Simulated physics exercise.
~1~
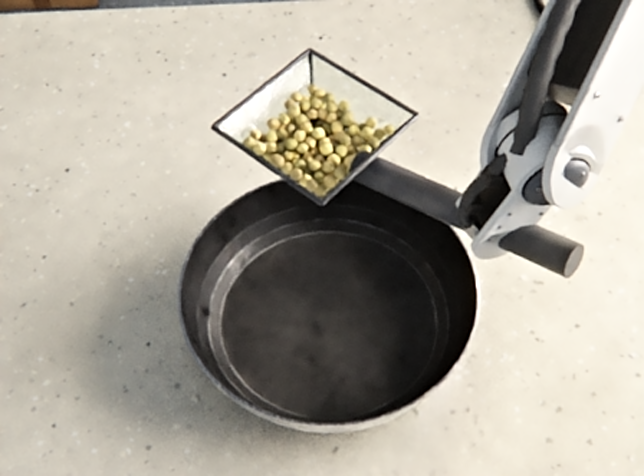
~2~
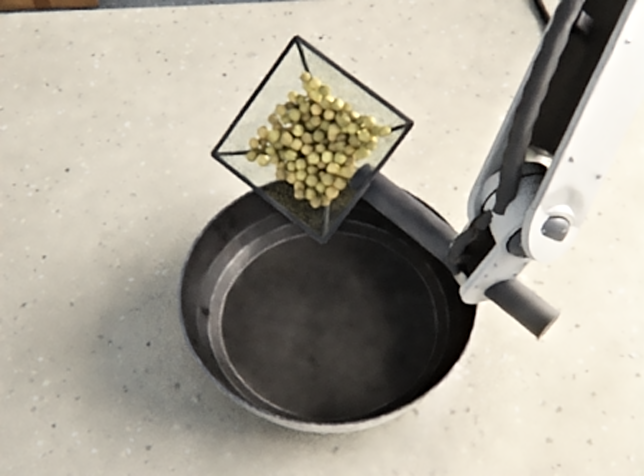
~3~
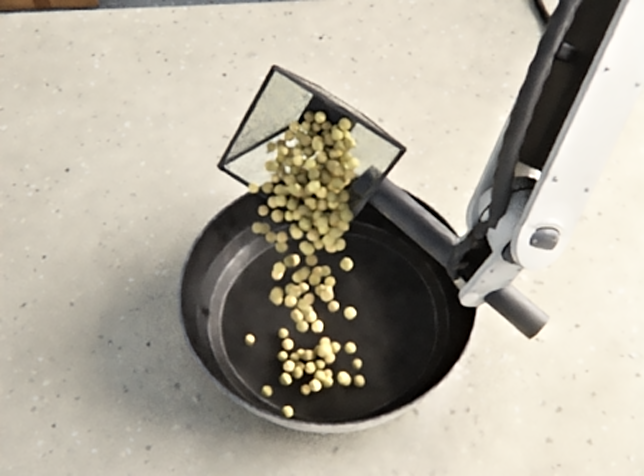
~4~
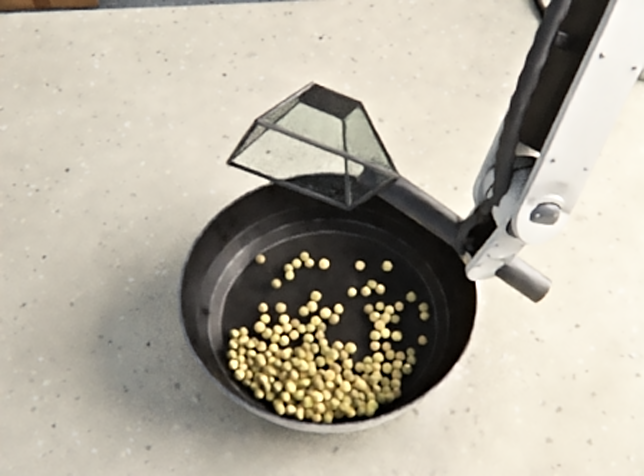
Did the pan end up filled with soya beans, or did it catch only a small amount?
It caught only a small amount. The beans lay scattered and loosely heaped toward the near side of the pan, with much of the dark bottom still showing.
